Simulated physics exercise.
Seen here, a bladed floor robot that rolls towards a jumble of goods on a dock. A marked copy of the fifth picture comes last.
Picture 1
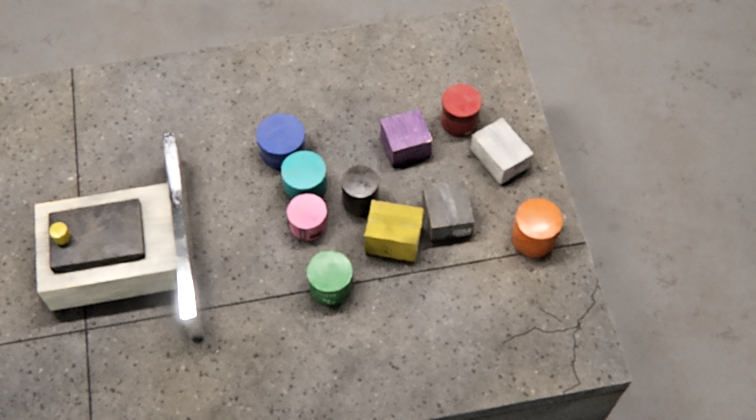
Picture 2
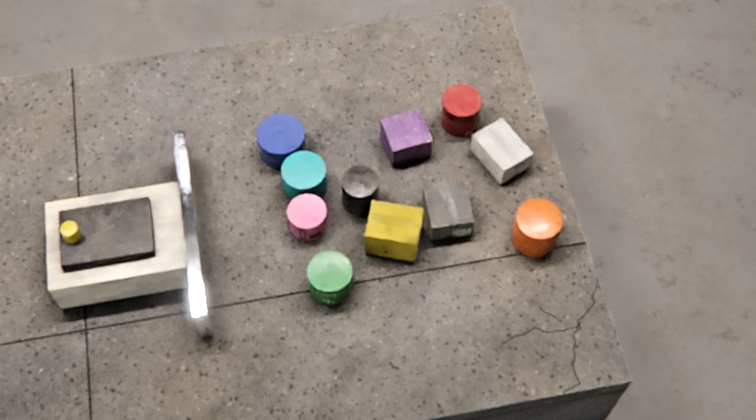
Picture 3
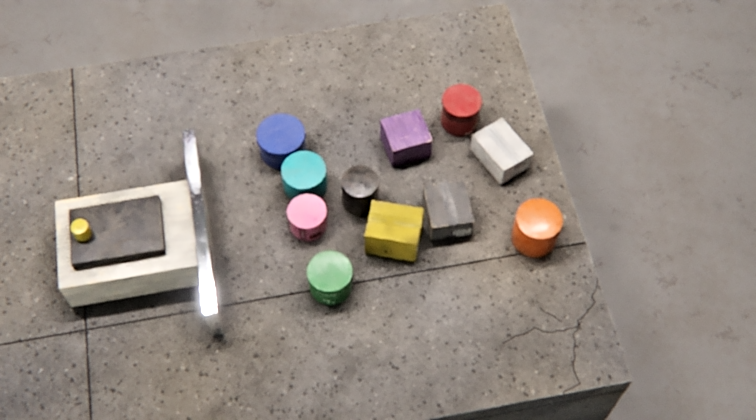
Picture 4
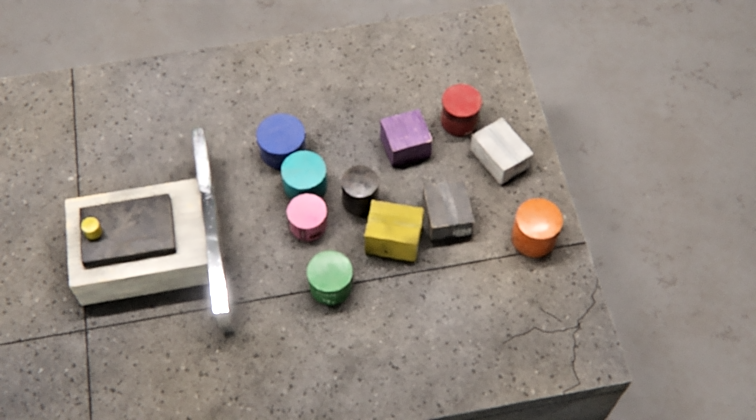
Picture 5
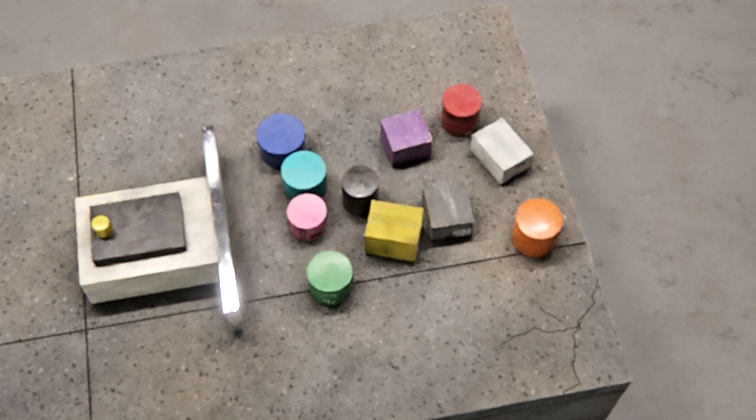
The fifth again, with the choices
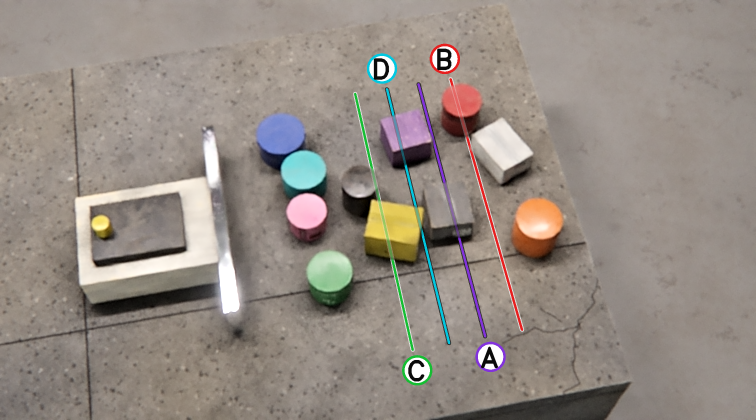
A pale, boxy robot with a long upright blade on its front crept a short way right across a speckled stone surface, while the colourful canisters, pails and blocks ahead of it stayed still.
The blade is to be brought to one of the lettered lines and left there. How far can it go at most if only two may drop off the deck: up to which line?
B is the last line within the limit.
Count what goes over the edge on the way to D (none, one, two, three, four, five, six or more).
In all, none.
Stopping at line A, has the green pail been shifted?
Yes.
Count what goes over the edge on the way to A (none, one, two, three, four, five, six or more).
In all, none.
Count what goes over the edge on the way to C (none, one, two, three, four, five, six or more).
In all, none.
On the marked copy, A at (450, 201); B at (484, 196); C at (382, 213); D at (416, 207).
Following B. Soon after the start, robot (242, 210); green pail (357, 274); blue pail (332, 134).
Later, robot (340, 194); white parcel (514, 154); red pail (487, 99).
In the end, robot (413, 182); white parcel over the edge; orange canister (576, 242); one fallen.
As for the rest, A is within the limit but short; C is within the limit but short; D is within the limit but short.
